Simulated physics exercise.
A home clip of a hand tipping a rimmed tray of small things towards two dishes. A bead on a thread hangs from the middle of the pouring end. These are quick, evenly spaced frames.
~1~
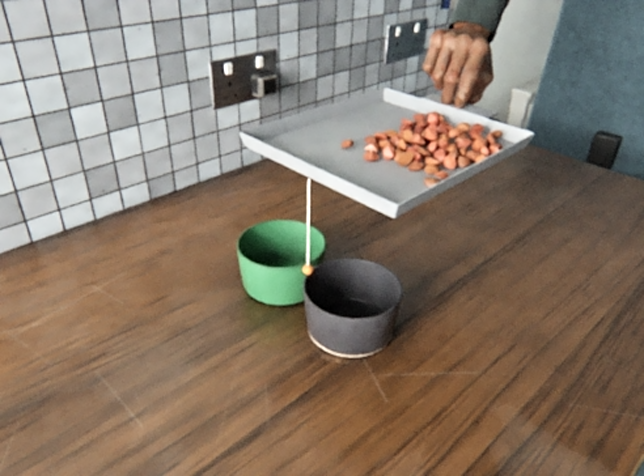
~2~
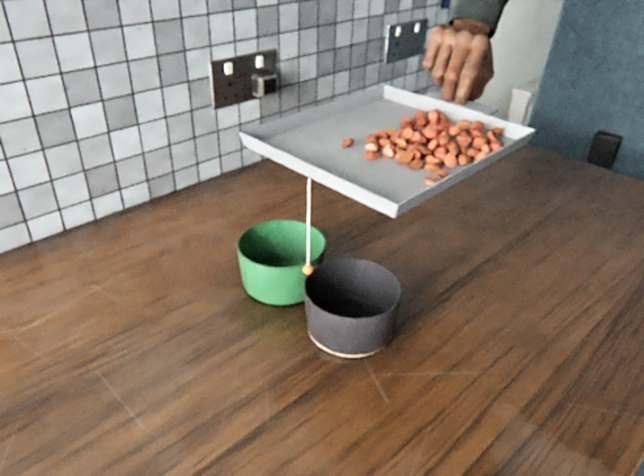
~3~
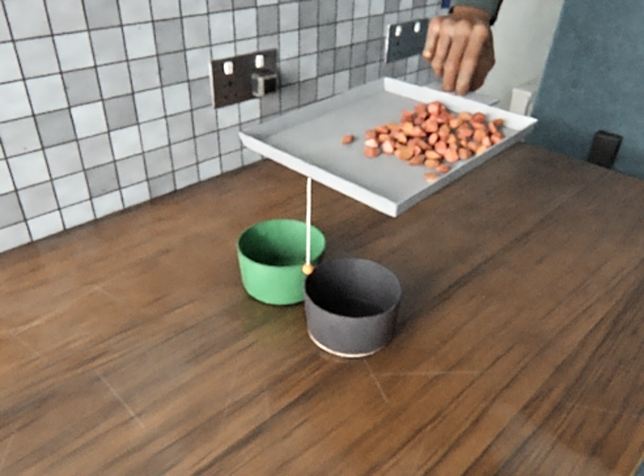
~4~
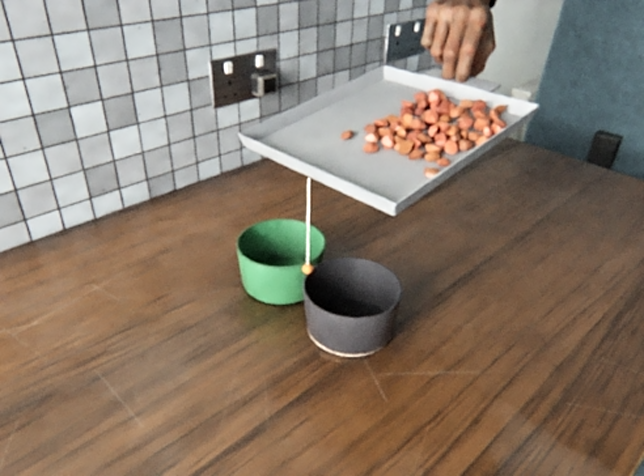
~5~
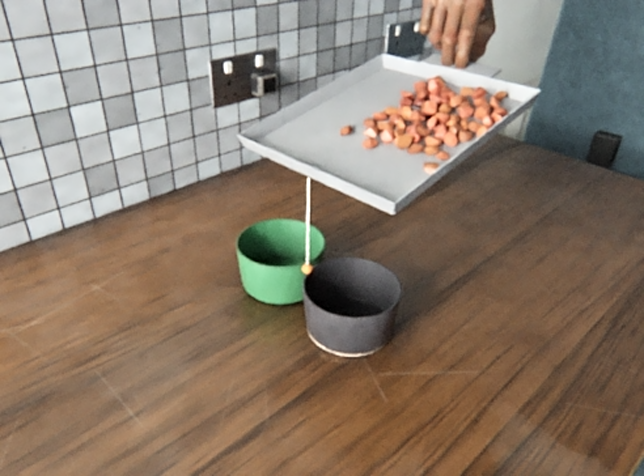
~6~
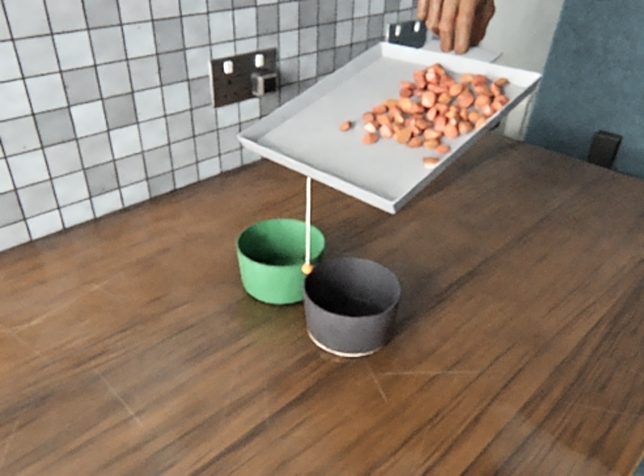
A hand at the far side of a pale rimmed tray slowly raised that end, tilting the tray with its reddish-brown bits above a green dish and a dark one, while the bead hung still.
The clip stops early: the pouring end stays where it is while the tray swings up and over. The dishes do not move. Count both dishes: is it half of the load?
The two hold less than half of the load.
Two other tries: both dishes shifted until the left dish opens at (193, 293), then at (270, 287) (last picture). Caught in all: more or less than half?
In turn: Under half; the larger part.
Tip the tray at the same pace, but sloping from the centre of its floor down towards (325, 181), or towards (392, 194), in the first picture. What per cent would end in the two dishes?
In turn 0 and 30 in a hundred.
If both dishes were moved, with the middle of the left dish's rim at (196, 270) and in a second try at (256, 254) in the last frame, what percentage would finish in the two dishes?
First some 60, then 50 per cent.
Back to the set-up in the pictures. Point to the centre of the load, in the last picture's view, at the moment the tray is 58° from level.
At about (316, 164).
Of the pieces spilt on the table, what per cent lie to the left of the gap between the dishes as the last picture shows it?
About 90 per cent.
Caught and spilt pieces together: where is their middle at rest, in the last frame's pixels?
At about (222, 339).
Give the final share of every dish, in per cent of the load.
Left dish near 10 in a hundred; right dish near 0.
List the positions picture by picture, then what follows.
In the first frame, corners of the pouring end at (246, 132) and (396, 201), level; middle of the load at (439, 144), bits of crushed brick; left dish at (248, 276); right dish at (317, 326); bead on its thread at (308, 269).
In the second frame, corners of the pouring end at (246, 132) and (396, 201), level; middle of the load at (439, 142).
In the third frame, corners of the pouring end at (245, 133) and (395, 200), tipped barely, lowest at the left corner; middle of the load at (440, 136).
In the fourth frame, corners of the pouring end at (244, 133) and (394, 200), tipped a little, lowest at the left corner; middle of the load at (440, 127).
In the fifth frame, corners of the pouring end at (243, 134) and (393, 199), tipped a little, lowest at the left corner; middle of the load at (440, 117).
In the sixth frame, corners of the pouring end at (243, 135) and (392, 199), tipped clearly, lowest at the left corner; middle of the load at (440, 108); left dish at (247, 275); right dish at (317, 324).
Soon, tray tipped steeply; nearly all on the tray; a small part in the air.
A while on, tray tipped right over; about half on the tray; a stray few in the left dish; about a third outside both; a small part in the air.
Towards the end, tray tipped past a quarter turn; a small part in the left dish; nearly all outside both.
Finally, tray tipped past a quarter turn; none in the right dish; a small part in the left dish; nearly all outside both.
